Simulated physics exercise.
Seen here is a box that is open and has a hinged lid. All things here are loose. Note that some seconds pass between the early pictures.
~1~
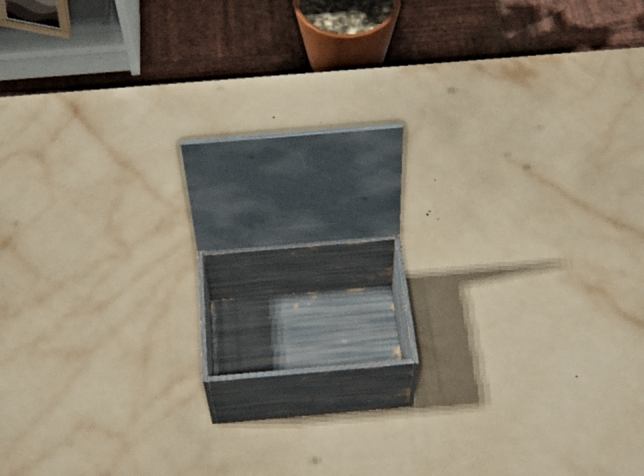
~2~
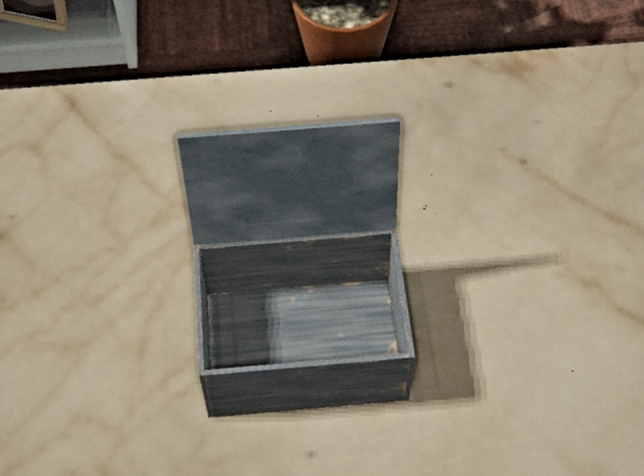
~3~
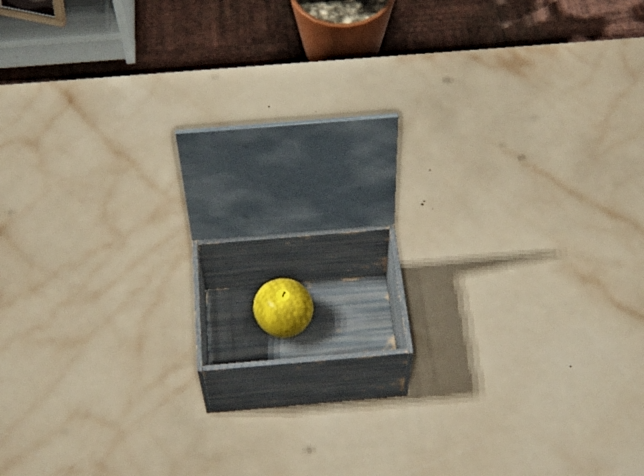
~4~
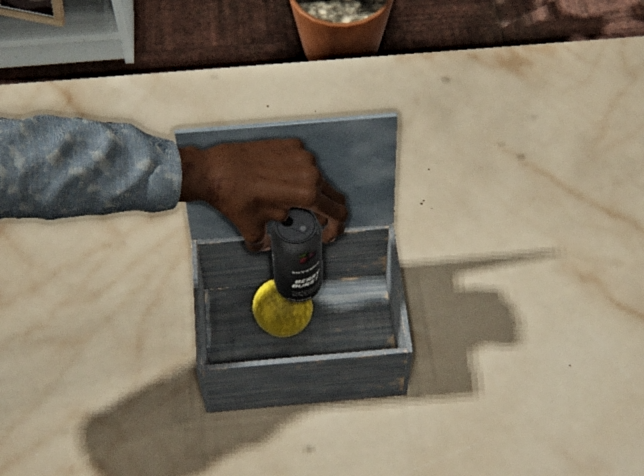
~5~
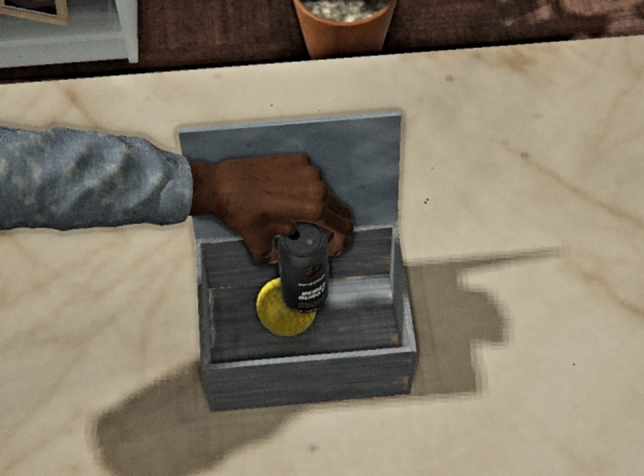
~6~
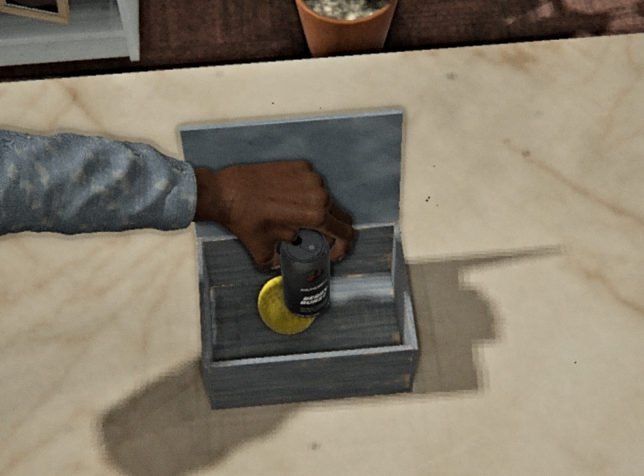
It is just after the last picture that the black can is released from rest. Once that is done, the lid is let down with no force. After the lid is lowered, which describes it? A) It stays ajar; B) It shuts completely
It shuts completely.
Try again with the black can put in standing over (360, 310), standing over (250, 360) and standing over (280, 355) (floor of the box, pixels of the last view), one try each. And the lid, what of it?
Lid, try 1: Propped open; try 2: Propped open; try 3: Propped open.
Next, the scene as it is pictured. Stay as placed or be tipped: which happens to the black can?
It tips.
Then, 0.40 s on from there, black can on its side near (336, 336); yellow apple shifted about its own width.
Then, 1.20 s on from there, lid starting down; black can on its side near (326, 344); yellow apple shifted about its own width.
Then, 1.70 s on from there, lid 52° above the rim; black can on its side near (326, 344); yellow apple shifted about its own width.
Then, 2.10 s on from there, lid 20° above the rim; black can on its side near (326, 344); yellow apple shifted about its own width.
In the end, lid shut; toppled in the box, black can; moved from the start, yellow apple. At the end, from the last picture's camera, black can near (326, 344).
